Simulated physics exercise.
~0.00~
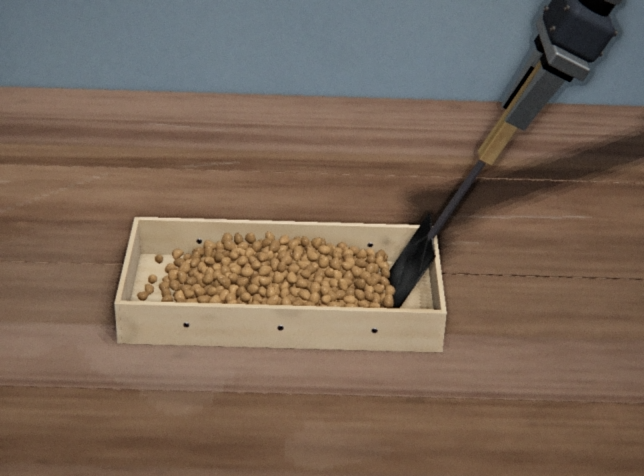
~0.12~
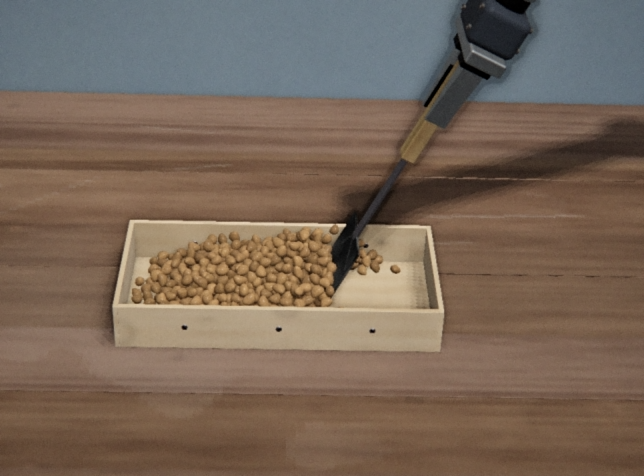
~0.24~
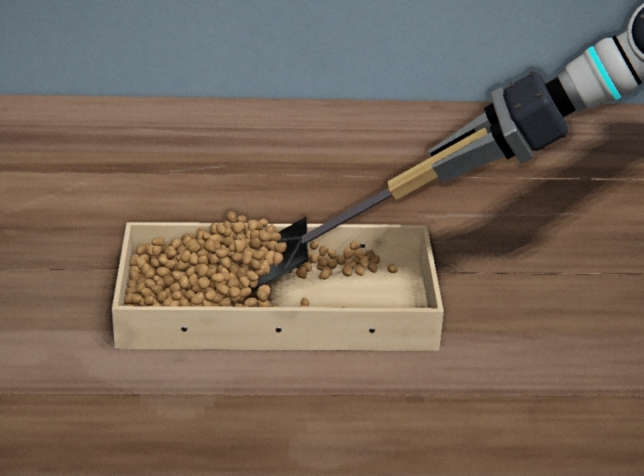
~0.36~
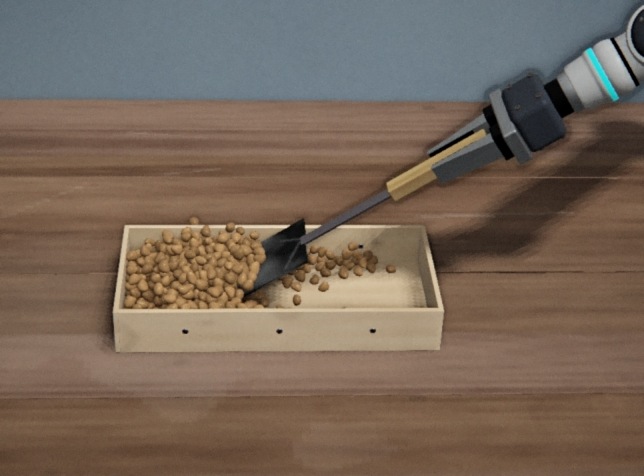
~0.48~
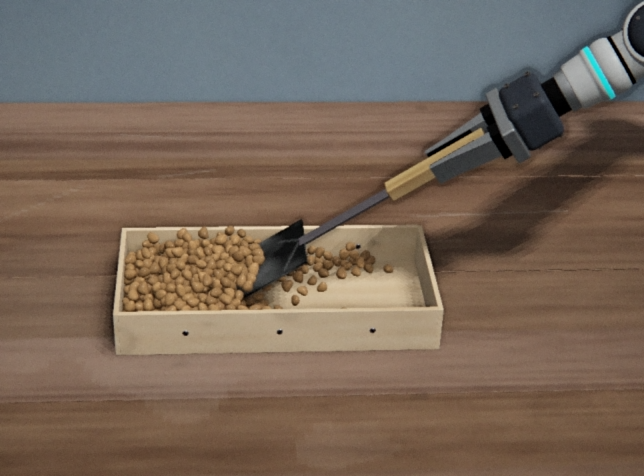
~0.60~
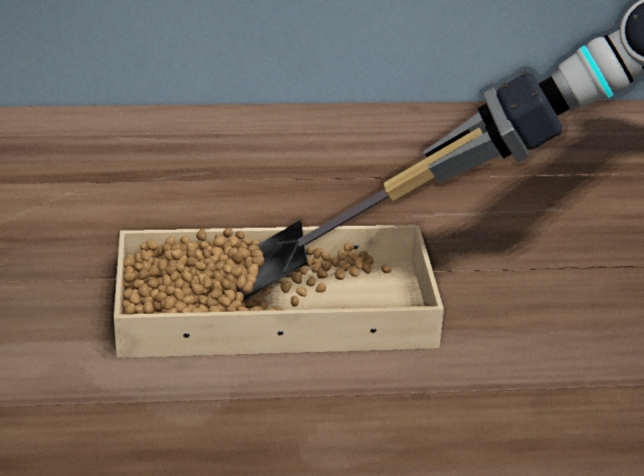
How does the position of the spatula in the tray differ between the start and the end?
At the start the spatula's blade is at the right end of the tray. At the end it is further left, near the middle of the tray, resting against the right side of the heaped beans.
